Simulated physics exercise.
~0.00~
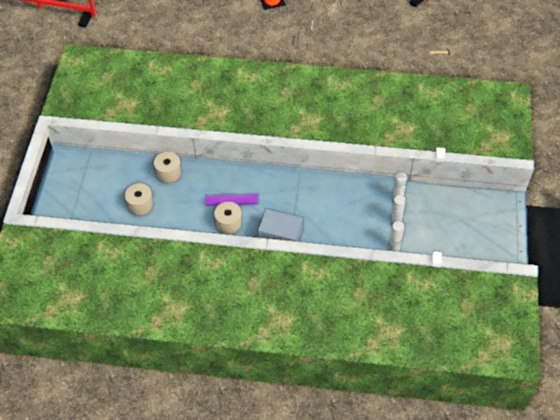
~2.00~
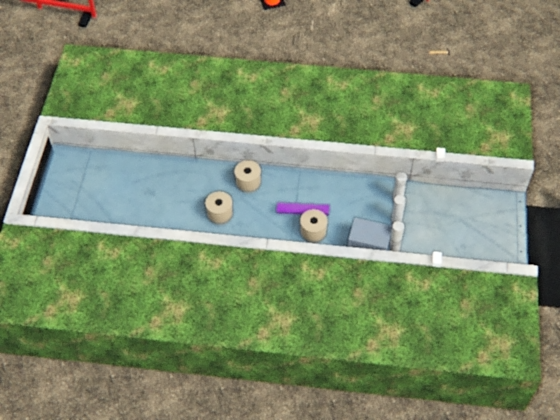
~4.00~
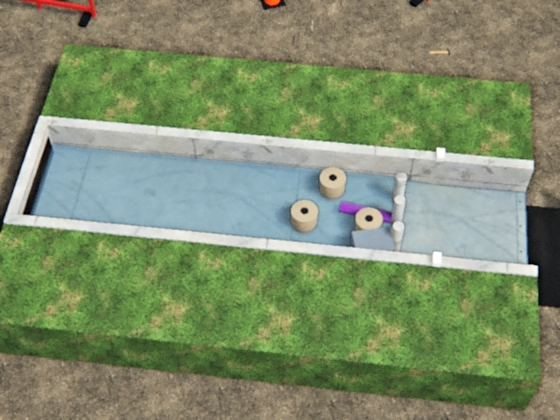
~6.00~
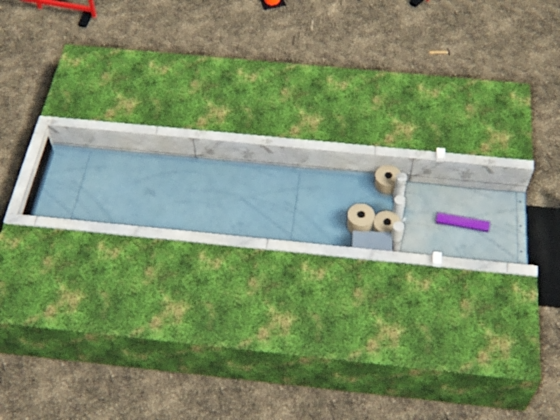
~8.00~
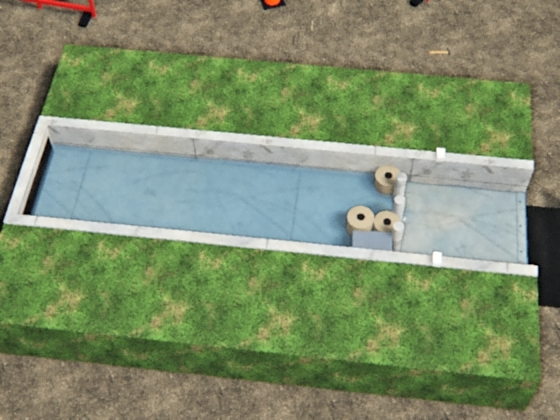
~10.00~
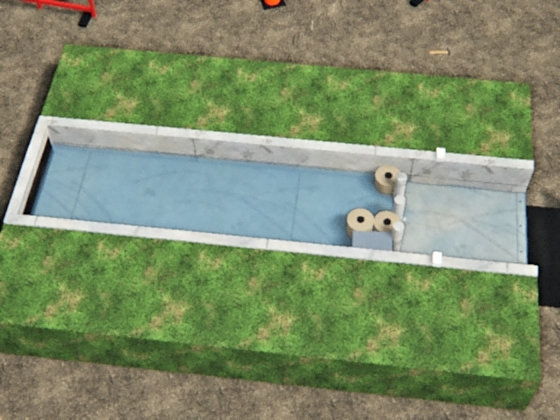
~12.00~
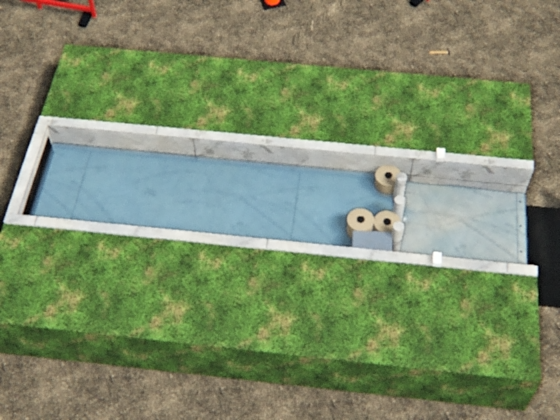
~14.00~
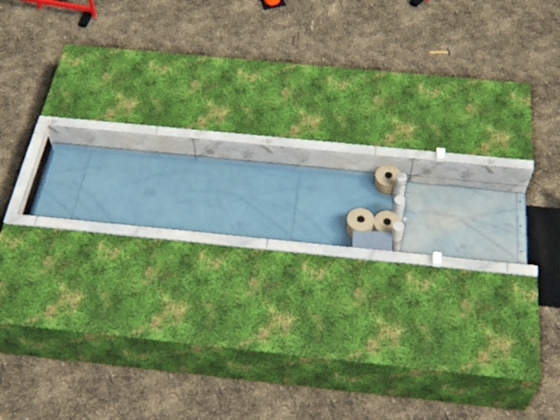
A shallow, pale-walled water channel runs between two strips of patchy grass on brown ground, seen from above at a slant. Three tan, round tubs, a flat purple board and a grey crate float in the left half, with a row of pale posts standing across the water farther right. All of them drift right together. The crate stops by the near end of the posts, and the tubs bunch up beside it and at the far end. The purple board slips through, passes the white marks on the banks and disappears, while the tubs and crate stay held at the posts.
